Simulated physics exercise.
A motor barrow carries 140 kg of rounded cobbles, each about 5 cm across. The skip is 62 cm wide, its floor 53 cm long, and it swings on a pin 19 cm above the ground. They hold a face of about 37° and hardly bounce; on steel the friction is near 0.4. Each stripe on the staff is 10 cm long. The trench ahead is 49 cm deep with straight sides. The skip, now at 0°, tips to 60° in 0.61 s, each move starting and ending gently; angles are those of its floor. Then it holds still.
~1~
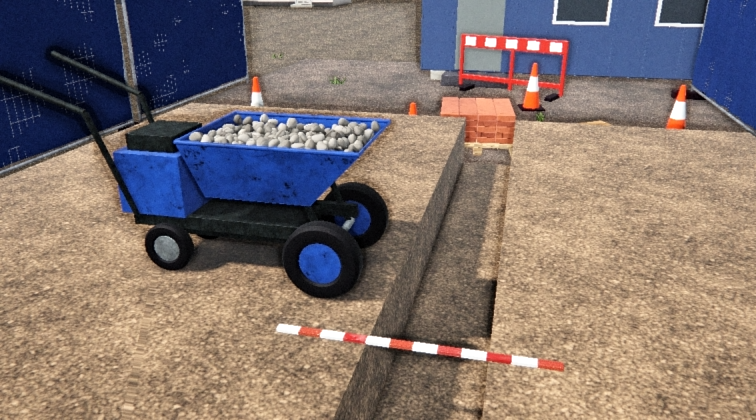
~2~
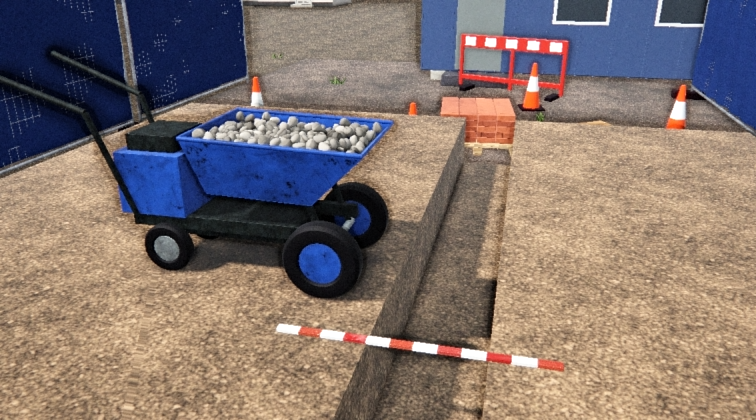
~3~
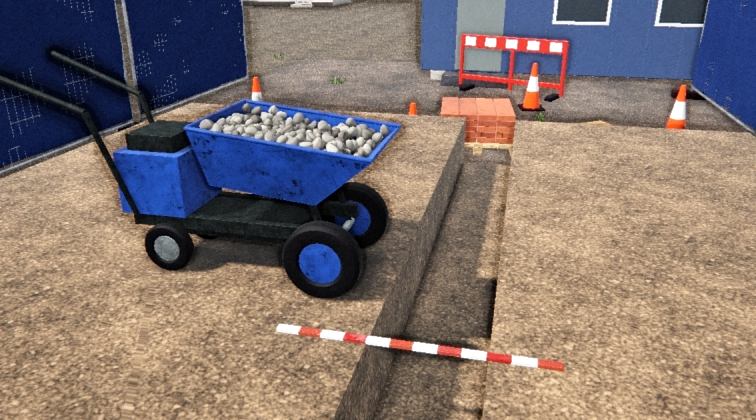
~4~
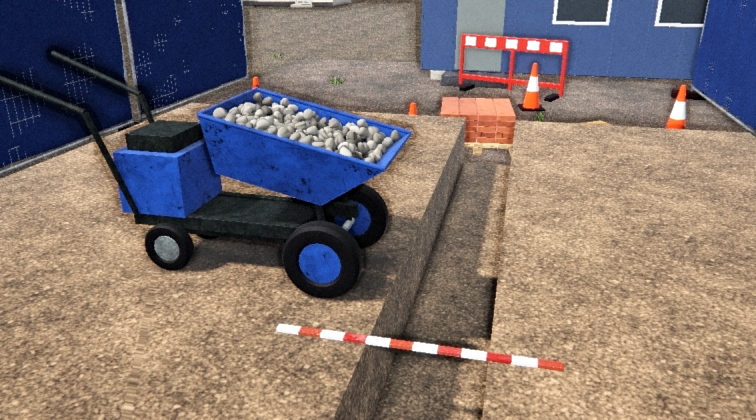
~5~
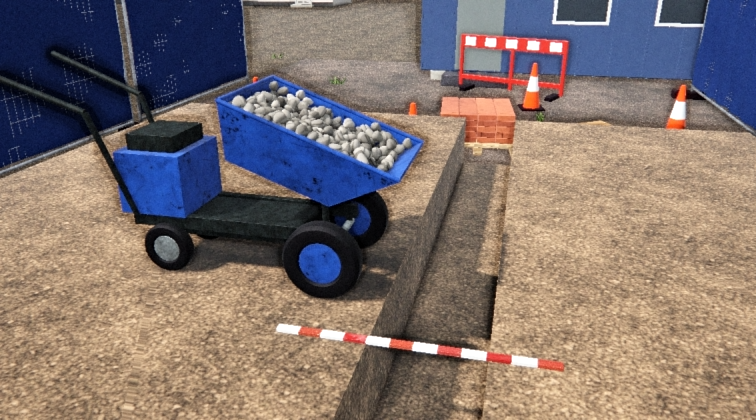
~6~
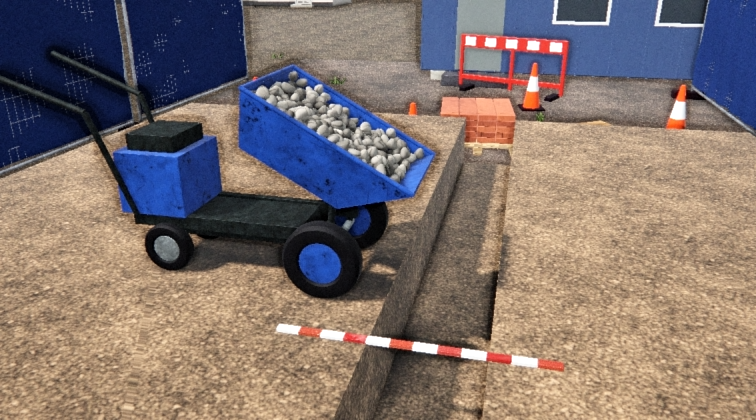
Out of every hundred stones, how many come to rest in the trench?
Some 54 per cent of it.
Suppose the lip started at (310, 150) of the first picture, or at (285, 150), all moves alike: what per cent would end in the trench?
About 90 and 100 per cent.
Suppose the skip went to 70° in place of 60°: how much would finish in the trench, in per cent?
It would be near 45 per cent.
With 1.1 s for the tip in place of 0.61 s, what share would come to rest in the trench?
In that case some 70 per cent.
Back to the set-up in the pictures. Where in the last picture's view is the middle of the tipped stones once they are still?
Near (488, 337).
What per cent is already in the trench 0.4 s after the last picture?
About 15 per cent by then.
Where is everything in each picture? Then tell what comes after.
The skip is at 0°, its lip at (359, 155); the top of the load is at (317, 127), in the first frame.
Lip at (363, 157), floor tilted 2°, highest stones at (281, 124), in the second frame.
The skip is at 6°, its lip at (372, 161); the top of the load is at (256, 116), in the third frame.
Lip at (385, 169), floor tilted 13°, highest stones at (259, 107), in the fourth frame.
Lip at (399, 181), floor tilted 21°, highest stones at (272, 96), in the fifth frame.
Lip at (413, 196), floor tilted 29°, highest stones at (287, 86), in the sixth frame.
Then, 0.2 s after the last picture the floor is at 51°, 100 % in the skip; the foremost stones are at (433, 194).
Then, 0.4 s after the last picture the floor is at 60°, 82 % in the skip, 16 % in the trench, 2 % past the trench; the foremost stones are at (505, 277).
Then, 0.8 s after the last picture the floor is at 60°, 32 % in the skip, 24 % in the trench, 44 % past the trench; the foremost stones are at (660, 313).
Then, 2.7 s after the last picture the floor is at 60°, 0 % in the skip, 54 % in the trench, 46 % past the trench; the foremost stones are past the picture's edge.
